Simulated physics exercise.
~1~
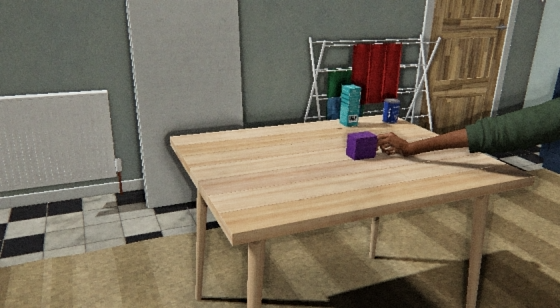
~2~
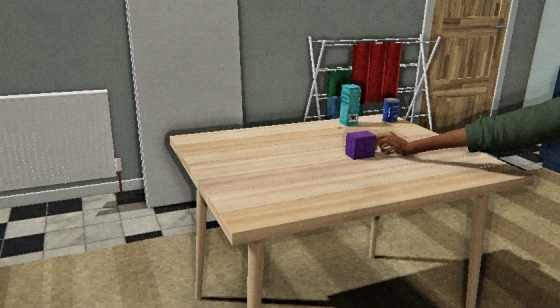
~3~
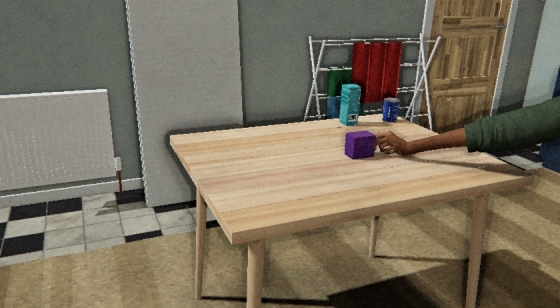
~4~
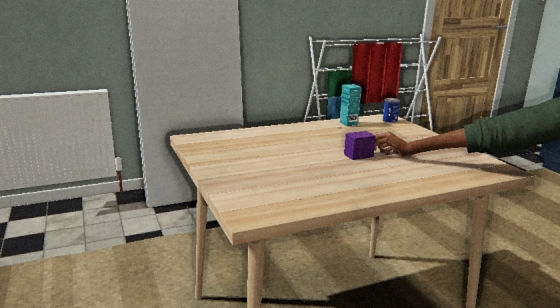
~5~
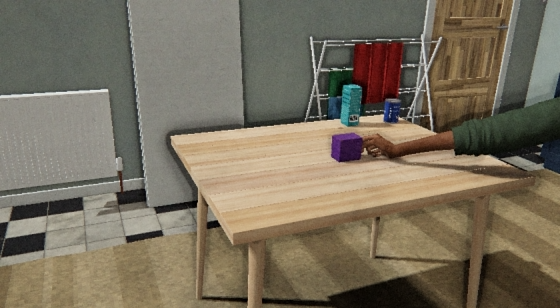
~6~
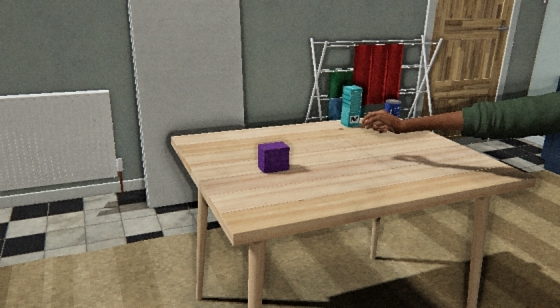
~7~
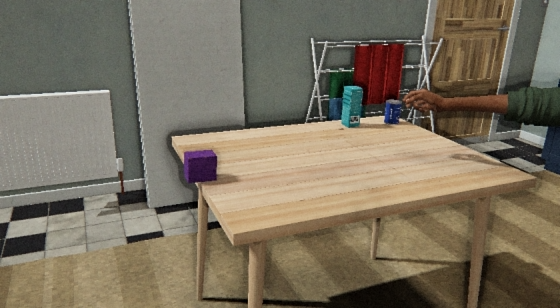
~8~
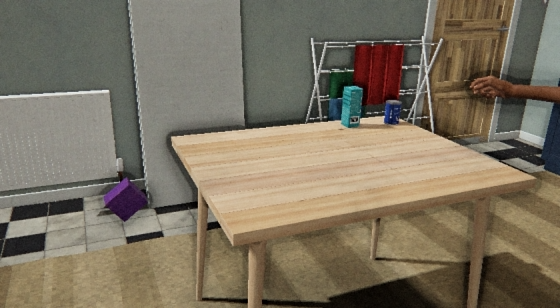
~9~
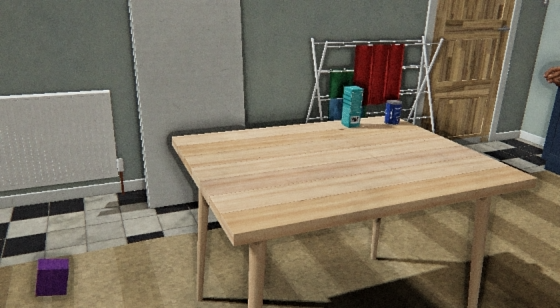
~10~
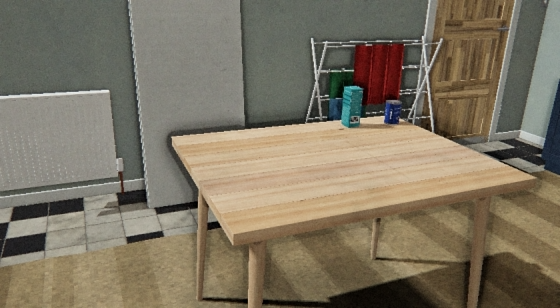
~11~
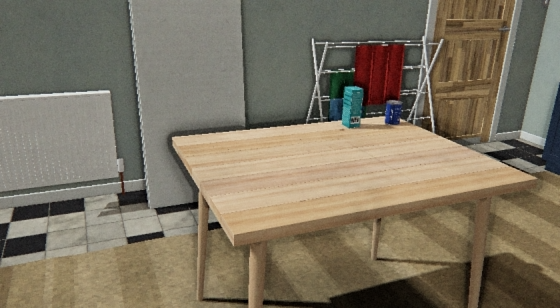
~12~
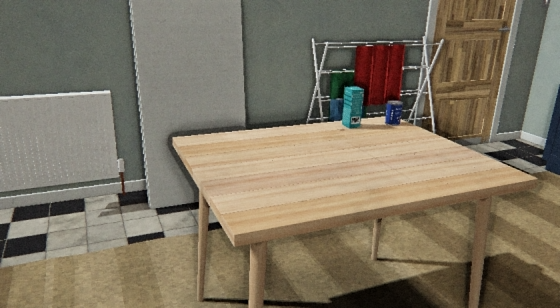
An arm in a dark green sleeve reaches in from the right over a pale wooden table, seen from slightly above in a room with grey walls and a white radiator. Its hand rests at a purple block, while a turquoise carton and a small blue tin stand near the far edge, before a rack hung with red and green cloth. The hand pushes the block left, then lets go and draws back. The block slides on across the tabletop, passes over the left edge and tips as it falls. It drops to the floor at lower left and passes out of view, leaving the carton and tin standing.
